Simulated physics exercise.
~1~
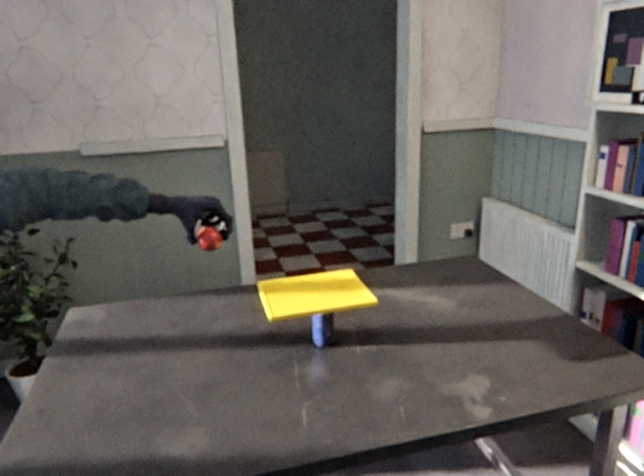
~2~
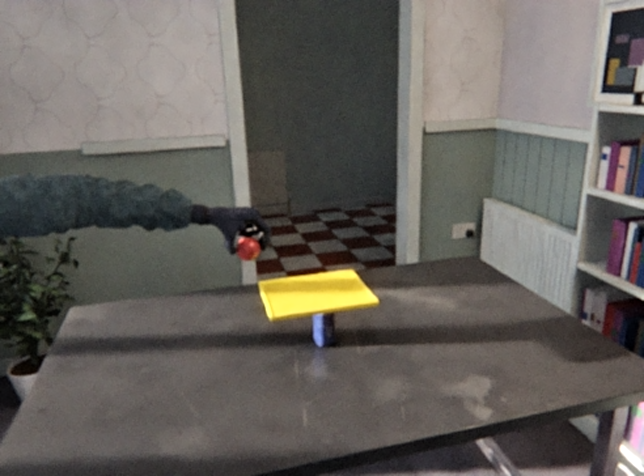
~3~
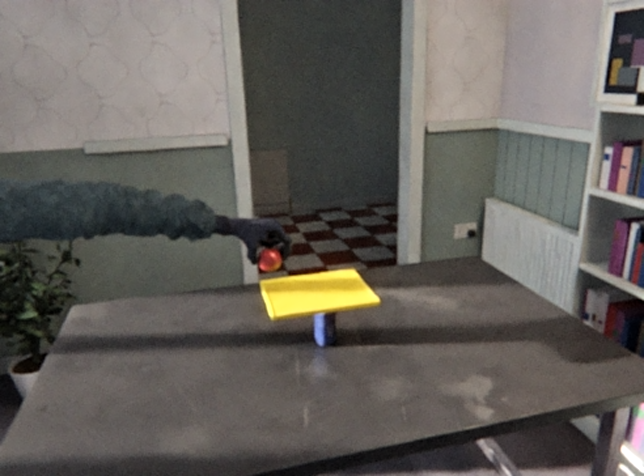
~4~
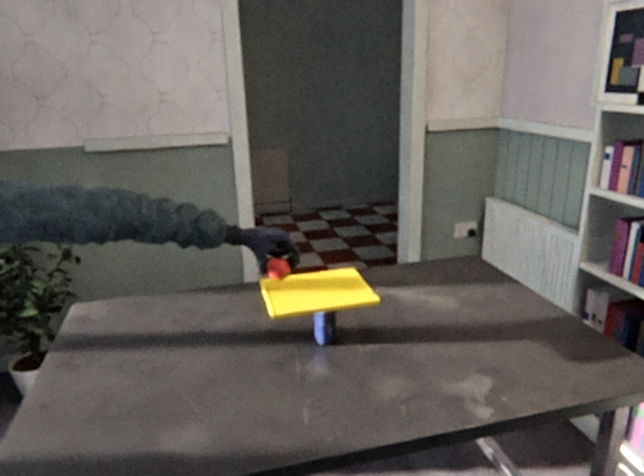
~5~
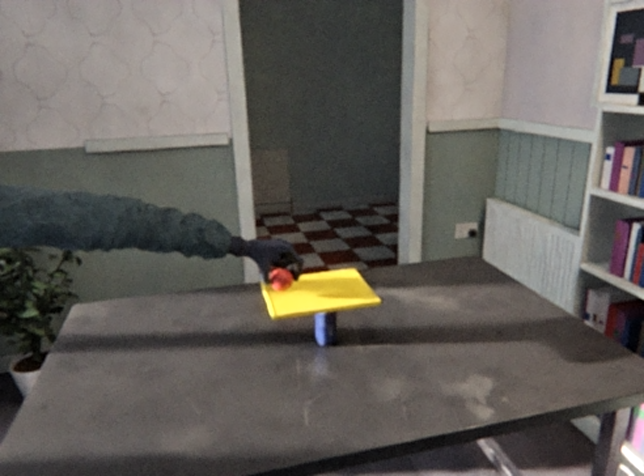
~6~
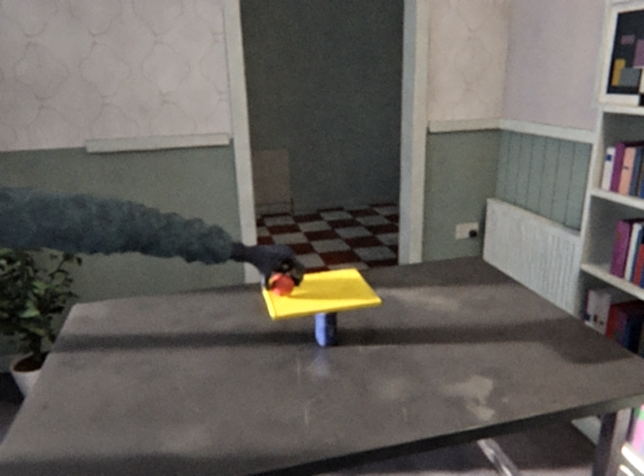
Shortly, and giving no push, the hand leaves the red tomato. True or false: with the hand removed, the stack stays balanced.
False.
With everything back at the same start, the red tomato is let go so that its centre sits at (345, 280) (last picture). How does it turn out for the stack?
Outcome: Stable.
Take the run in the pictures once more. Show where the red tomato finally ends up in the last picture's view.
Look around (281, 342) in the final frame.
Then, 0.40 s past the last view, red tomato now fallen; yellow lid rocked 57° from its first pose.
Then, 0.70 s past the last view, yellow lid rocked 74° from its first pose.
Then, 1.10 s past the last view, yellow lid now fallen; blue can rocked 64° from its first pose.
Then, 1.20 s past the last view, blue can now fallen.
Finally, fallen, yellow lid, red tomato and blue can. Final places as the last picture's camera would see them, red tomato near (281, 342). The stack comes apart.
